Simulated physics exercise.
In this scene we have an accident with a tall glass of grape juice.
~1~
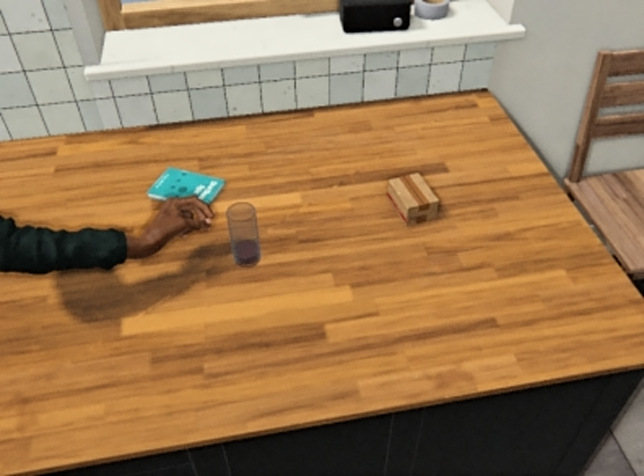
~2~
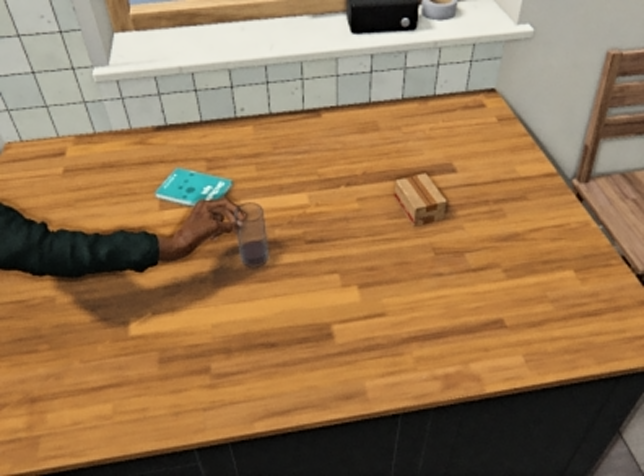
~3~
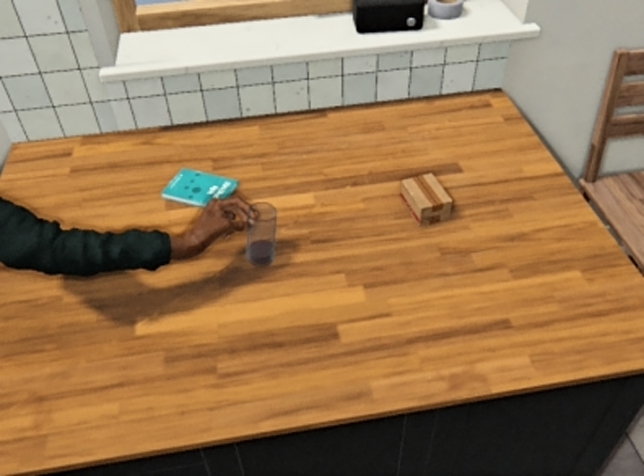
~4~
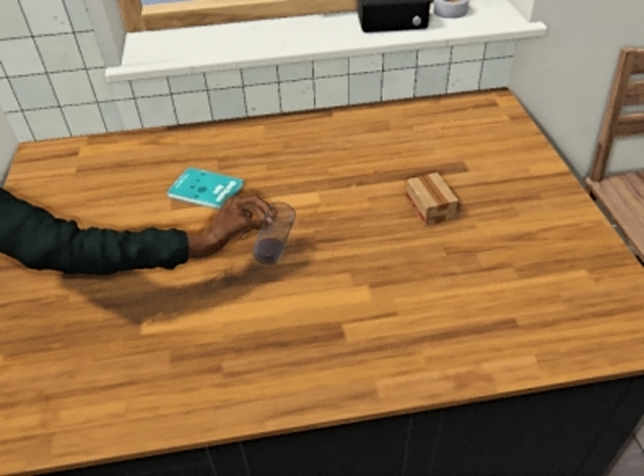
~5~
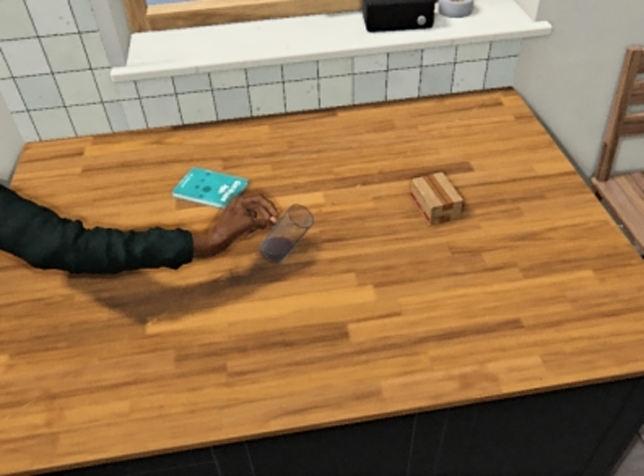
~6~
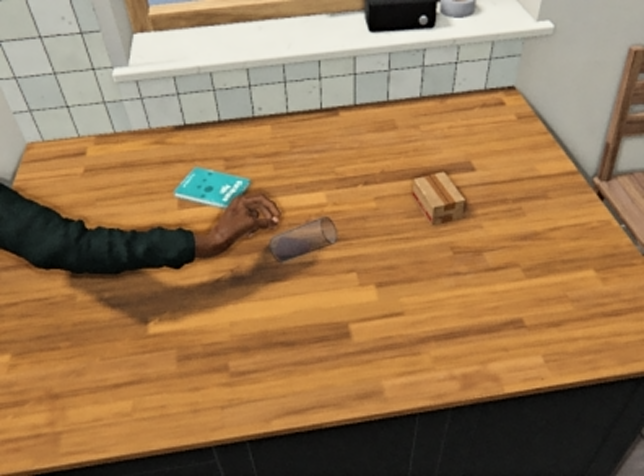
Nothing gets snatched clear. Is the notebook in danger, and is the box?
The notebook will most likely avoid the spill, the box will most likely avoid the spill.
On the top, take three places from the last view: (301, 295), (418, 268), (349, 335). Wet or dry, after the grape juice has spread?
First one left alone; second one got to; third one left alone.
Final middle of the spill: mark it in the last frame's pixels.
The centre comes to rest around (418, 270).
Soon after, the puddle covers about as much as a saucer; the notebook is dry; the box is dry.
In the end, the puddle covers about as much as a saucer; the notebook is dry; the box is dry.
